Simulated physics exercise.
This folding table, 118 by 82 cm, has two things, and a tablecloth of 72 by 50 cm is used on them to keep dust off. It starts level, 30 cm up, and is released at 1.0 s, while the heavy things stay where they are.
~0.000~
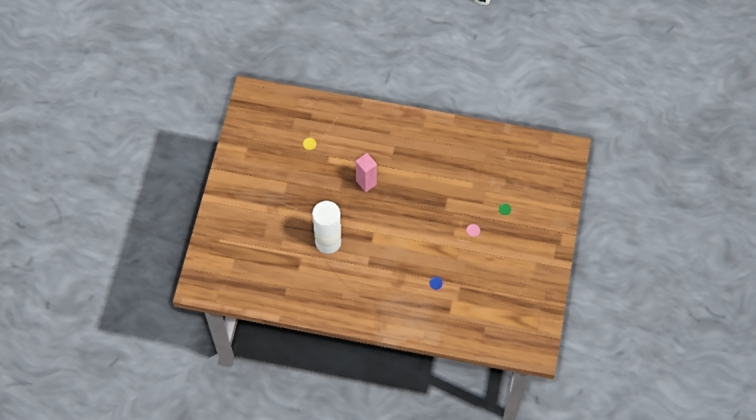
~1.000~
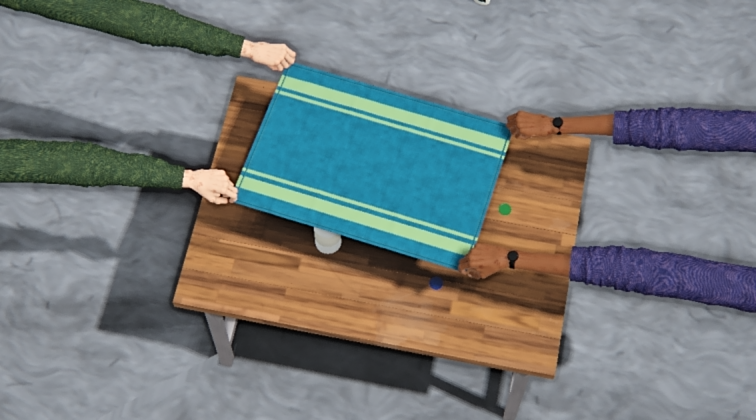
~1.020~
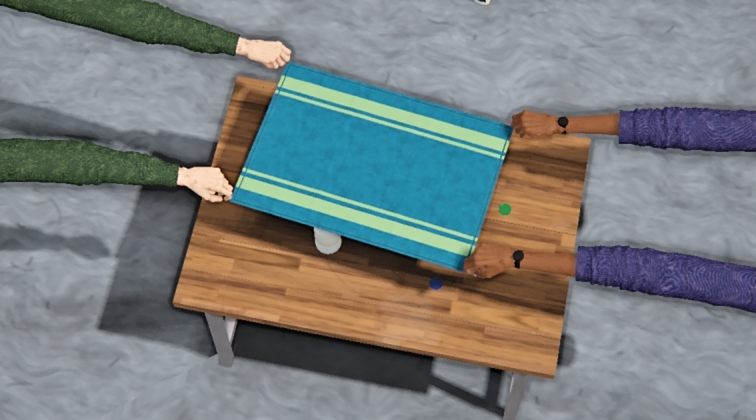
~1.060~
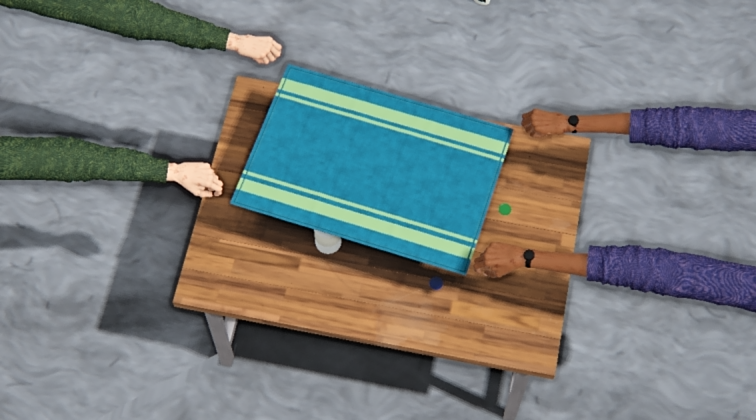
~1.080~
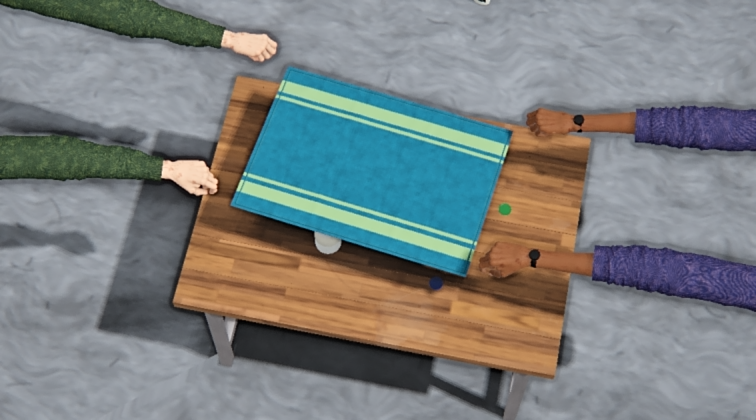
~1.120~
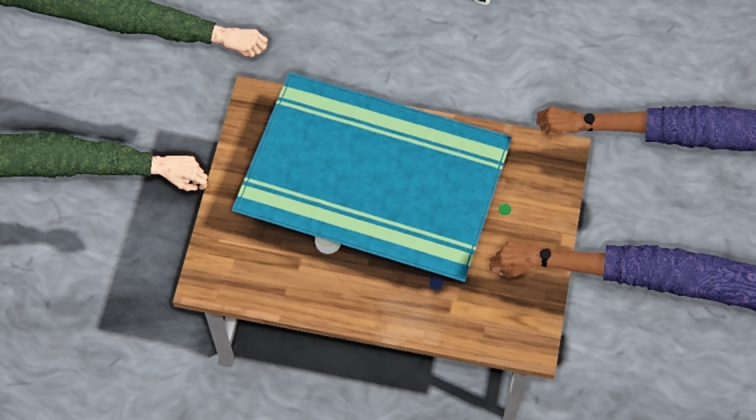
A blue tablecloth with pale green stripes, held at its corners by two pairs of hands, is spread above a white tin and pink block on a wooden table; the hands let go and draw back as it lowers slightly.
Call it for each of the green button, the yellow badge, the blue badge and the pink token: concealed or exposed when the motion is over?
The green button ends exposed, the yellow badge ends concealed, the blue badge ends exposed, the pink token ends exposed.
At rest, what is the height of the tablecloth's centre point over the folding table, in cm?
About 14 cm up.
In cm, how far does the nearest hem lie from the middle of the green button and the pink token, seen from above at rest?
About 9 cm, 5 cm.
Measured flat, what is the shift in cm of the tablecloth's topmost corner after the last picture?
Measured flat, the shift is around 12 centimetres.
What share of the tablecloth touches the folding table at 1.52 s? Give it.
Roughly 45 per cent of it.
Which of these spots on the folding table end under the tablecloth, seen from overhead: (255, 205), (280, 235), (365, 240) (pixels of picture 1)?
Check, spot by spot: Clear / clear / overlapped.
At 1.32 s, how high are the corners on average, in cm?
I'd put their mean height at around 1 cm.
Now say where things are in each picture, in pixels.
Green button (505, 209); yellow badge (309, 144); blue badge (436, 283); pink token (473, 230); pink block (366, 163), 14 cm tall; white tin (326, 213), 21 cm tall, in the first frame.
Tablecloth corners (230, 201) (288, 61) (514, 127) (466, 273); highest point 30 cm, lowest 30 cm, in the second frame.
Tablecloth corners (230, 201) (288, 62); highest point 30 cm, lowest 30 cm, in the third frame.
Tablecloth corners (230, 203) (288, 64); highest point 28 cm, lowest 28 cm, in the fourth frame.
Tablecloth corners (231, 205) (289, 67); highest point 27 cm, lowest 27 cm, in the fifth frame.
Tablecloth corners (232, 211) (289, 73) (512, 137) (465, 282); highest point 24 cm, lowest 23 cm, in the sixth frame.
By 1.3 s, 35 % of it is down, spanning 65 by 55 cm, above yellow badge.
By 1.5 s, 45 % of it is down, spanning 61 by 58 cm, above yellow badge.
By 1.7 s, 45 % of it is down, spanning 60 by 58 cm, above yellow badge.
By 1.9 s, 45 % of it is down, spanning 60 by 58 cm, above yellow badge.
By 2.7 s, 45 % of it is down, spanning 60 by 58 cm, above yellow badge.
